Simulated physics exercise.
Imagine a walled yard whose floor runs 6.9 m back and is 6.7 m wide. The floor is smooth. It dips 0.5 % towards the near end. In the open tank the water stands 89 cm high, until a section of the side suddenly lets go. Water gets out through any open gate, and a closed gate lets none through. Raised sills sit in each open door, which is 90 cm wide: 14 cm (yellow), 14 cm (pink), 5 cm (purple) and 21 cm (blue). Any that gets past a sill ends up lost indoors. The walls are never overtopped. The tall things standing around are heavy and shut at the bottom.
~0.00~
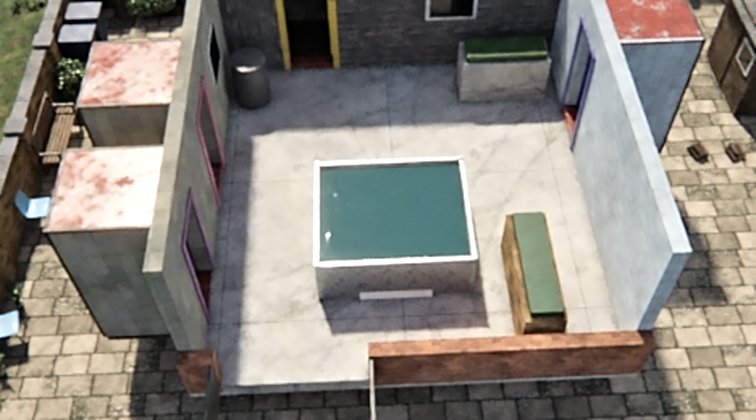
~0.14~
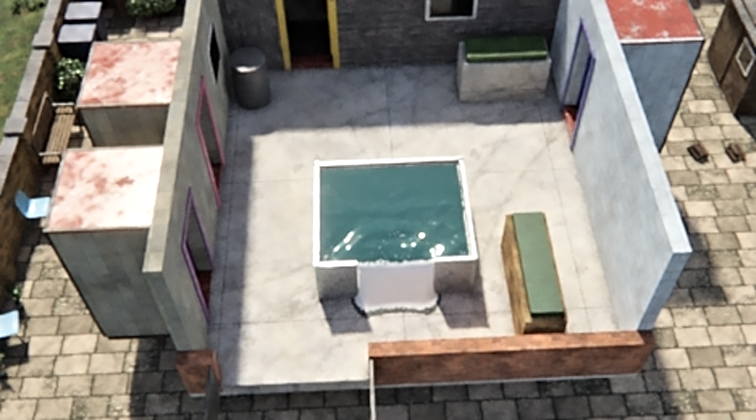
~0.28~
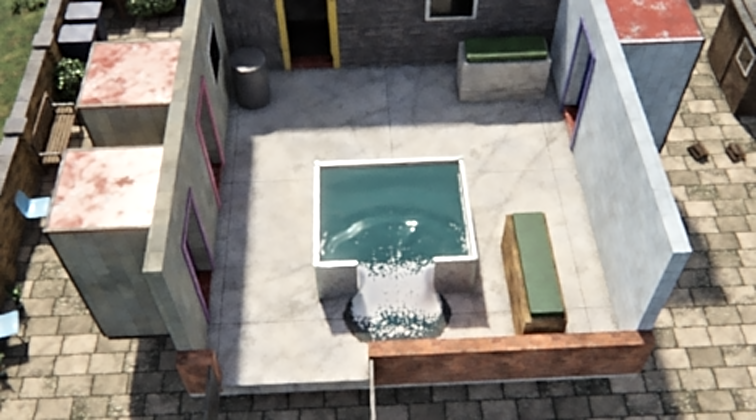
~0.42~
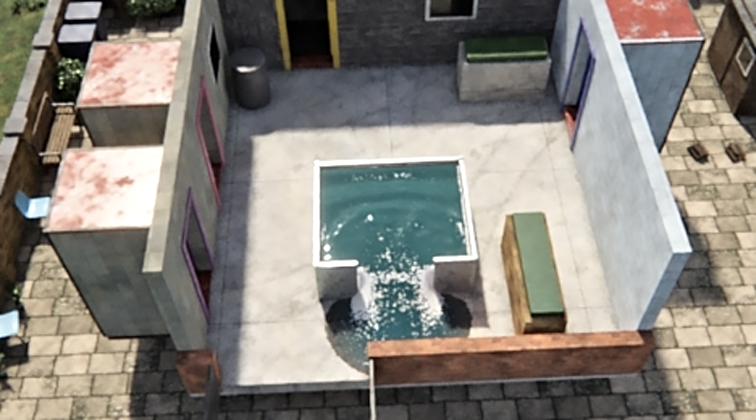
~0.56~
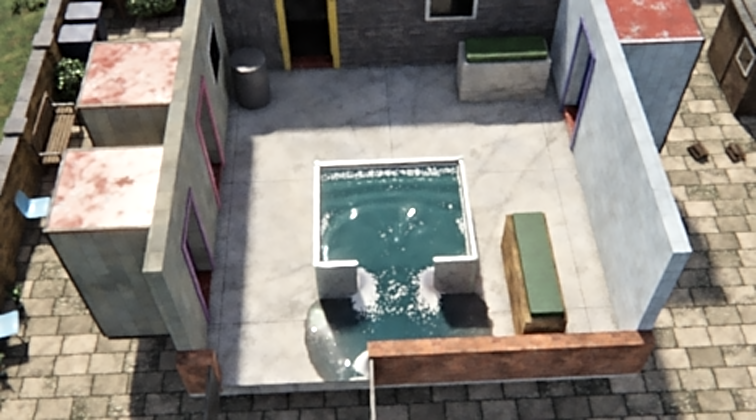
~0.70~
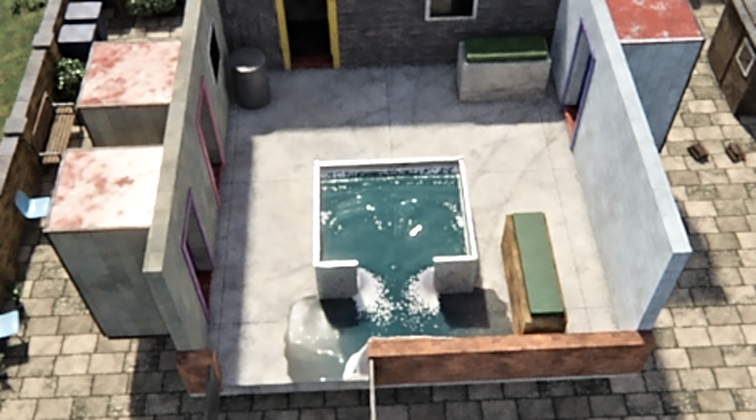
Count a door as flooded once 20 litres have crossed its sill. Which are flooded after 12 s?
The yellow door never breaches the limit, the pink door never breaches the limit, the purple door breaches the limit, the blue door never breaches the limit.
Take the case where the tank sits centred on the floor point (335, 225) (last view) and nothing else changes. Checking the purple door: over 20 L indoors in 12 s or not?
Well, purple ends up inside the mark.
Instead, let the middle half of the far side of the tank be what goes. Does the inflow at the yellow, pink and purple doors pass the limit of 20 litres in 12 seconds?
Door by door - yellow: Out of bounds, pink: Within bounds, purple: Within bounds.
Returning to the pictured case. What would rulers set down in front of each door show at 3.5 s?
Centimetres: Yellow 0 / pink 1 / purple 9 / blue 0.
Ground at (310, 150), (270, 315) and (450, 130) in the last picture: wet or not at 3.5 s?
Listed in sequence, the spots are bone dry, drenched and drenched.
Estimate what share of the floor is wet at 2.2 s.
Close to 25 in a hundred.
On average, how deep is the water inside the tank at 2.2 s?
Roughly 48 centimetres.
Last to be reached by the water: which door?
It's the yellow door.
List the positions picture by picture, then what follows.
Still water, 89 cm deep, in the open tank at (392, 211), in the first picture.
Water pours out at (396, 281) and has run 0.7 m, to (435, 303); typically 13 cm deep outside, 89 cm at the open tank's back, in the second picture.
The front is at (430, 335), 1.0 m from the gap at (396, 283); 1.2 m2 of floor is under water; 89 cm left at the back of the open tank, in the third picture.
The front is at a hidden place, 1.5 m from the gap at (396, 283); 2.4 m2 of floor is under water; 86 cm left at the back of the open tank, in the fourth picture.
Water pours out at (396, 283) and has run 1.9 m, to a hidden place; typically 10 cm deep outside, 77 cm at the open tank's back, in the fifth picture.
Water pours out at (396, 283) and has run 2.2 m, to a hidden place; typically 7 cm deep outside, 75 cm at the open tank's back, in the sixth picture.
After 1.4 s water covers 15 % of the floor and is deepest (68 cm) near (511, 348); yellow door not reached, pink door not reached, purple door not reached, blue door not reached.
After 2.2 s water covers 25 % of the floor and is deepest (56 cm) near (511, 348); yellow door not reached, pink door not reached, purple door not reached, blue door not reached.
After 3.5 s water covers 55 % of the floor and is deepest (40 cm) near (410, 363); yellow door not reached, pink door 1 cm at the sill, 0 L in, purple door 9 cm at the sill, 11 L in, blue door not reached.
After 7.0 s water covers 90 % of the floor and is deepest (21 cm) near (511, 348); yellow door 4 cm at the sill, 0 L in, pink door 3 cm at the sill, 0 L in, purple door 6 cm at the sill, 32 L in, blue door 11 cm at the sill, 0 L in.
After 12.0 s water covers 100 % of the floor and is deepest (14 cm) near (547, 357); yellow door 8 cm at the sill, 0 L in, pink door 9 cm at the sill, 0 L in, purple door 4 cm at the sill, 35 L in, blue door 4 cm at the sill, 0 L in.
